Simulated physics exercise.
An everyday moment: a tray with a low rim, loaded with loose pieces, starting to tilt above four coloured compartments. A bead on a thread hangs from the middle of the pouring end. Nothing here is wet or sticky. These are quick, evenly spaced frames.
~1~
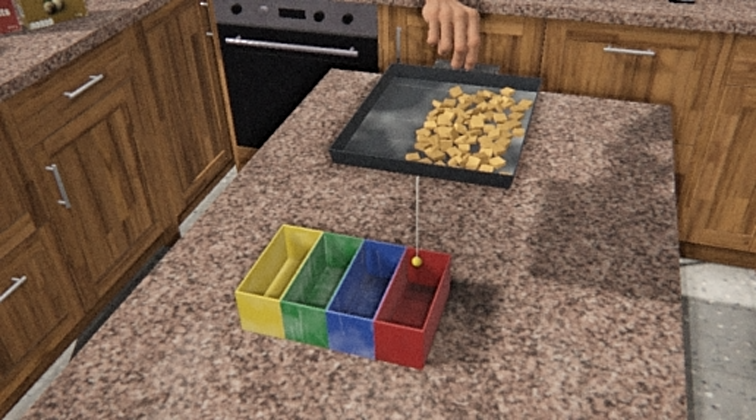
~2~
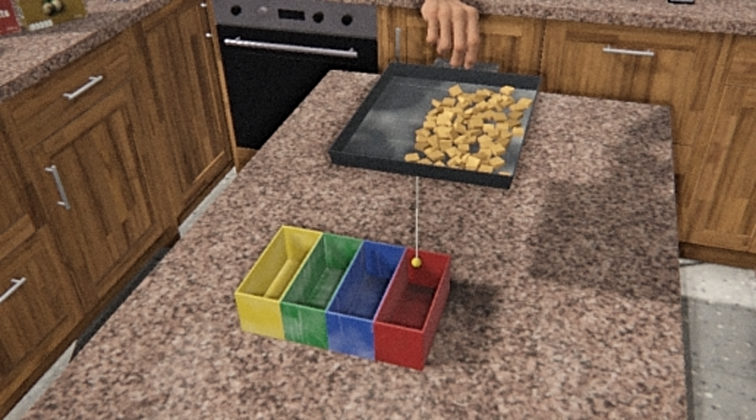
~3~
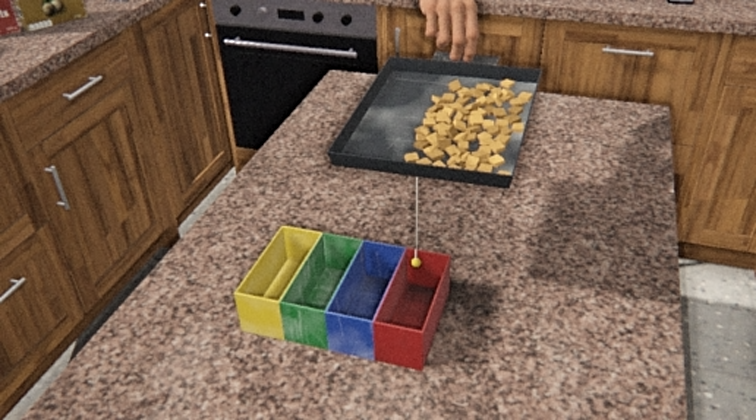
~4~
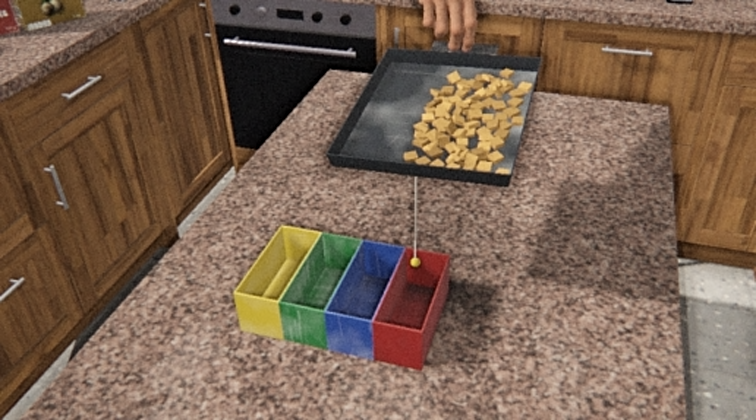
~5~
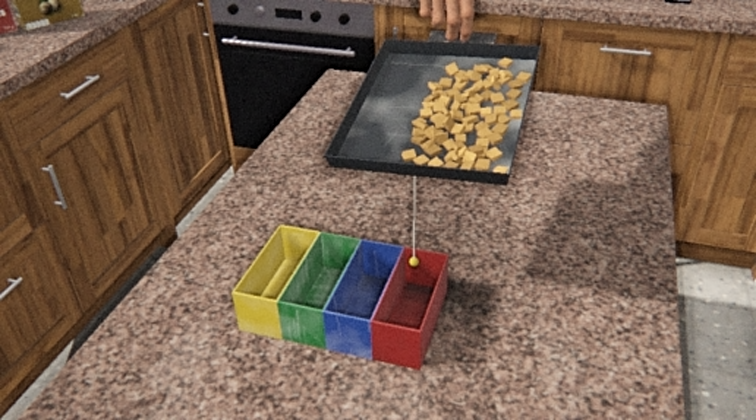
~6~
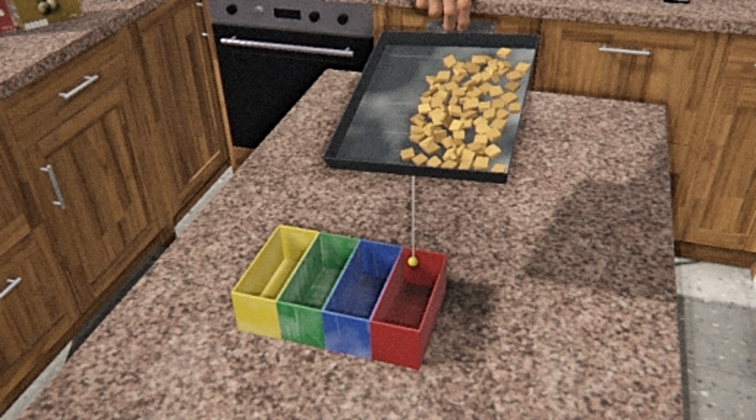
A hand grips the far edge of a dark, low-rimmed tray of golden-brown square pieces above a speckled stone counter, seen from above in a kitchen with wooden cabinets and an oven. Below hang a yellow bead on a thread and, left to right, open yellow, green, blue and red compartments. The tray gradually tilts, its far side rising and near left corner lowest, while the view barely shifts.
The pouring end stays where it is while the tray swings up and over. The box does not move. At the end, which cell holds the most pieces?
Fullest: The blue cell.
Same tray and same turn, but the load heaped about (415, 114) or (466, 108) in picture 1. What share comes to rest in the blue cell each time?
In turn 40 and 40 in a hundred.
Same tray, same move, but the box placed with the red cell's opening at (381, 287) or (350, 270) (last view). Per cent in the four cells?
In turn 80 and 50 in a hundred.
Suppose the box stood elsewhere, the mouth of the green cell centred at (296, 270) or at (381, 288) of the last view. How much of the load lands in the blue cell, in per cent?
About 50 and 20 per cent.
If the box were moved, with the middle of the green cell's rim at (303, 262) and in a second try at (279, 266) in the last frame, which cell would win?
In turn: The blue one; the cell in red.
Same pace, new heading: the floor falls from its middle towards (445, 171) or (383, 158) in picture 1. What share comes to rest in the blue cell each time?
About 0 and 50 per cent.
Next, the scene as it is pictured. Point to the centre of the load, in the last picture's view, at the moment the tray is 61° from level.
Close to (402, 145).
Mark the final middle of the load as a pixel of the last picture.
Roughly at (358, 321).
Soon after the last picture, tray tipped steeply; nearly all on the tray; a small part falling or outside the box.
A little later, tray tipped past a quarter turn; about half on the tray; a small part in the blue cell; a small part in the red cell; a small part in the green cell; about a quarter falling or outside the box.
Later still, tray tipped past a quarter turn; about half in the blue cell; about a quarter in the green cell; about a quarter in the red cell; a small part falling or outside the box.
At rest, tray tipped past a quarter turn; about half in the blue cell; about a quarter in the green cell; about a quarter in the red cell; none in the yellow cell; a small part outside the box.
